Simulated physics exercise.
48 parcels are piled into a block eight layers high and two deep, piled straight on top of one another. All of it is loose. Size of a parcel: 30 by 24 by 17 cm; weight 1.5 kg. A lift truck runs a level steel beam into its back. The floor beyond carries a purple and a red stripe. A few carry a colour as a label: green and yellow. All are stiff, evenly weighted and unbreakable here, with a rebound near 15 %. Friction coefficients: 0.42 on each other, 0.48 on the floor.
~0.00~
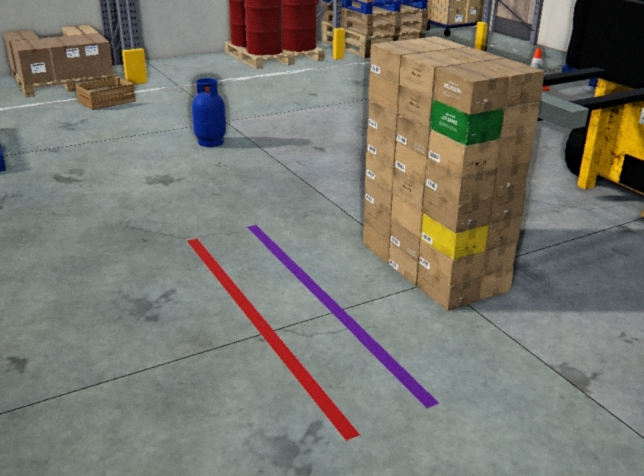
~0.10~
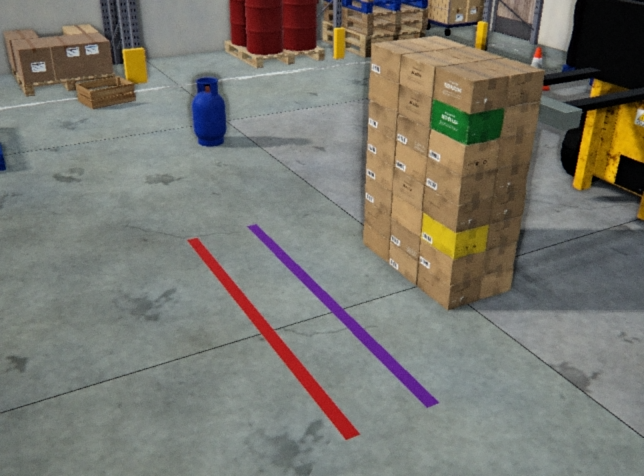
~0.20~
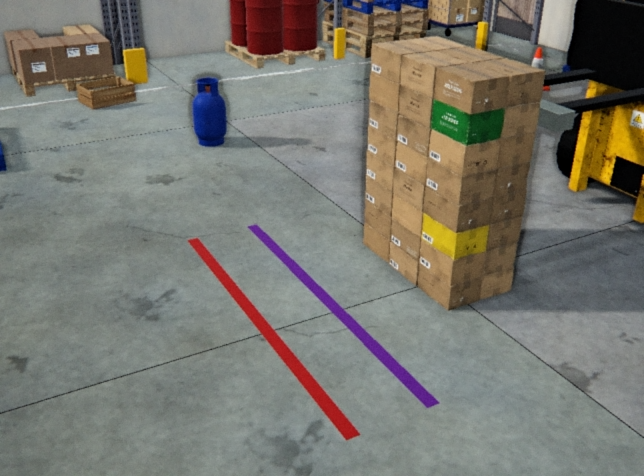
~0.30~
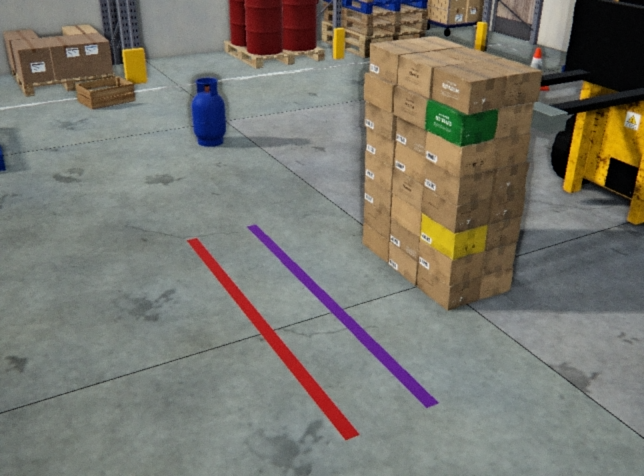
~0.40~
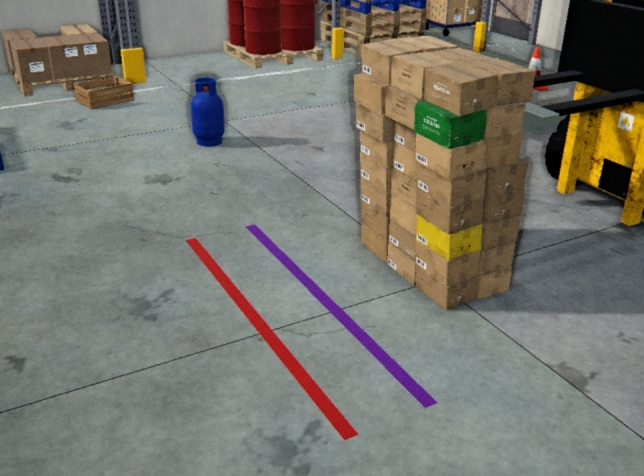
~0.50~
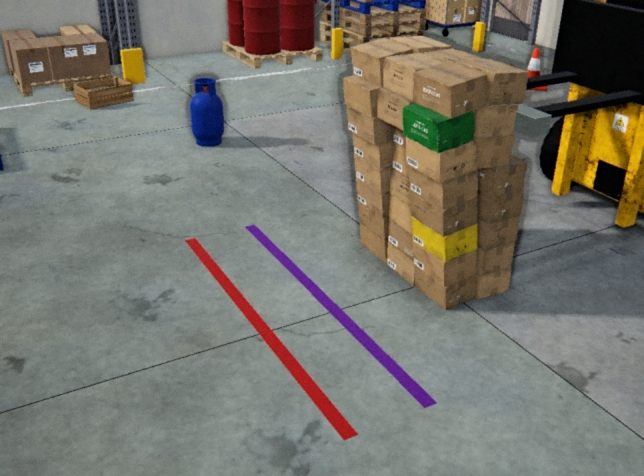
In a warehouse, a forklift pushes into a tall box stack, which gradually leans left.
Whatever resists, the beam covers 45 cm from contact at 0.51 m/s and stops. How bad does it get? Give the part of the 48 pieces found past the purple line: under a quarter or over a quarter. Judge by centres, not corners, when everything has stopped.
Over a quarter of them.
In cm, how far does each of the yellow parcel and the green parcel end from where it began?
Yellow 80, green 200.
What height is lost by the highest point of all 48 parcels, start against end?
About 35 cm.
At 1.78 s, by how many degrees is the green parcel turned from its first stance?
Roughly 90°.
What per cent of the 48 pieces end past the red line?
Near 20 per cent.
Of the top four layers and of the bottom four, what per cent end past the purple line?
Top 70, bottom 20 per cent.
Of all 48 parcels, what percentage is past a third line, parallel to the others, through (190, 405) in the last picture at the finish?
About 10 per cent.
After 0.72 s, none of the 48 parcels past the purple line, 32 disturbed; yellow parcel 17° from how it stood; green parcel 17° from how it stood.
After 1.04 s, 4 of the 48 parcels past the purple line; green parcel 39° from how it stood, 21 cm lower; yellow parcel 39° from how it stood.
After 1.34 s, 12 of the 48 parcels past the purple line; yellow parcel on its side; green parcel on its side.
After 1.78 s, 20 of the 48 parcels past the purple line; yellow parcel upside down; green parcel on its side.
In the end (3.8 s), 20 of the 48 parcels past the purple line; yellow parcel upside down; green parcel on its side. That is 42 per cent. From the last view, middles, yellow parcel near (341, 317), green parcel near (169, 357).
